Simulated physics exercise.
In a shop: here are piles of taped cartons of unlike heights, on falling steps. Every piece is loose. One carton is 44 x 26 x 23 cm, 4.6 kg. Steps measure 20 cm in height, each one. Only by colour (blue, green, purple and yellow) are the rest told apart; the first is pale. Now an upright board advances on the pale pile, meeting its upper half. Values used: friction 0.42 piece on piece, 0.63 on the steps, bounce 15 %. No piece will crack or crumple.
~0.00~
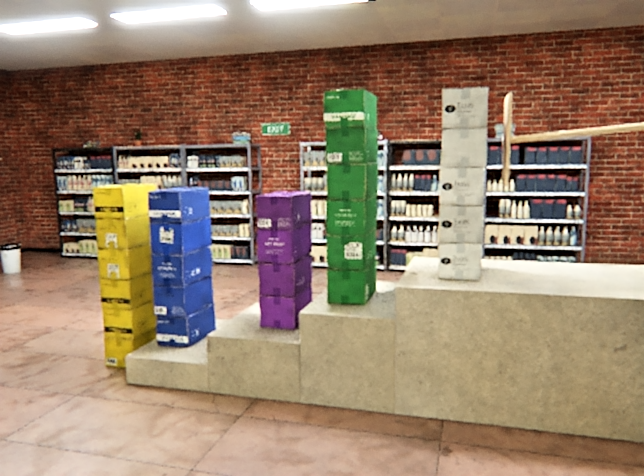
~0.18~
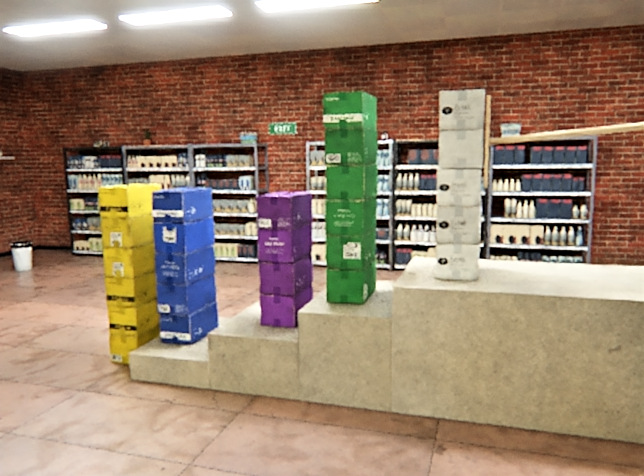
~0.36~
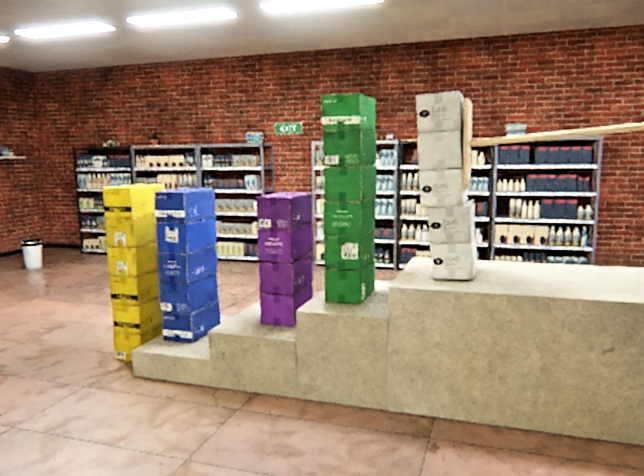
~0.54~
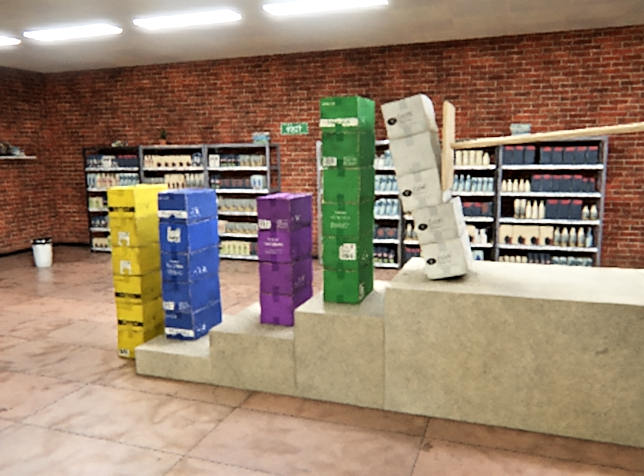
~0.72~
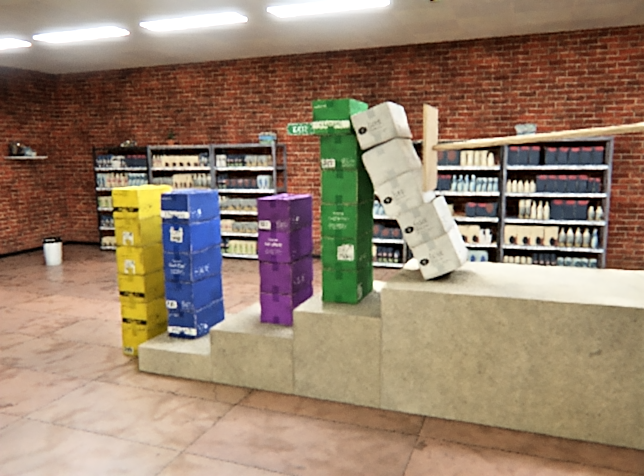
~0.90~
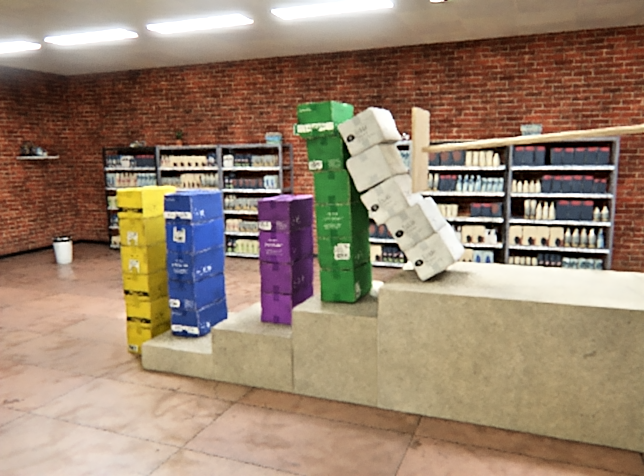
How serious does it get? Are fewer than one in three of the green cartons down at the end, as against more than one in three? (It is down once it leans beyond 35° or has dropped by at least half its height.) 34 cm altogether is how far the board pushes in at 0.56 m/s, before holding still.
No, most likely north of a third.
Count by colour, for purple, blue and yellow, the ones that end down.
I count purple at 4, blue at 4, and yellow at 5.
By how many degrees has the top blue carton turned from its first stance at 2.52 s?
Tilt from start: Approx. 40 degrees.
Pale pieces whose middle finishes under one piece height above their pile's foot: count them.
The tally of pale pieces is 5.
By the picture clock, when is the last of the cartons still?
Somewhere near 4.0 seconds.
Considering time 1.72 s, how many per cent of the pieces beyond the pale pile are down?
30 per cent.
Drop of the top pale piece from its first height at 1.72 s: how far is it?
About 50 cm.
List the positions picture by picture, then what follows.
In the first frame (each place is the centre of the face we see best; the camera moves round a little), board (509, 127) 11 cm short; top green carton (344, 109); top purple carton (274, 213); the others all in place.
The second frame shows board (488, 129) 11 mm short; top green carton (343, 110).
The third frame shows board (466, 132) 9 cm in, top of the pale pile leaning 4°; top green carton (341, 112); the others all in place.
The fourth frame shows board (445, 134) 19 cm in, top of the pale pile leaning 14°; top green carton (339, 115); the others all in place.
The fifth frame shows board (425, 137) 29 cm in, top of the pale pile leaning 19°; top green carton (331, 117) moved 43 mm; one has shifted.
The sixth frame shows board (414, 139) 34 cm in, stopped, top of the pale pile leaning 26°; top green carton (315, 120) moved 15 cm; top blue carton (208, 207); steepest lean 3°, the carton at (337, 286); 6 have shifted.
By 1.72 s, 5 of the pale pile down; 6 of the 6 green cartons down (6 of 21 in all colours); top green carton tilted 71°, 37 cm lower; top purple carton tilted 25°.
By 2.52 s, 5 of the pale pile down; 6 of the 6 green cartons down (19 of 21 in all colours); top green carton on its side; top purple carton tilted 53°, 40 cm lower.
When it is over (4.0 s), 5 of the pale pile down; 6 of the 6 green cartons down (19 of 21 in all colours); top green carton on its side; top yellow carton on its side. That is 100 per cent. In pixels of the last frame, middles, top yellow carton near (35, 314).
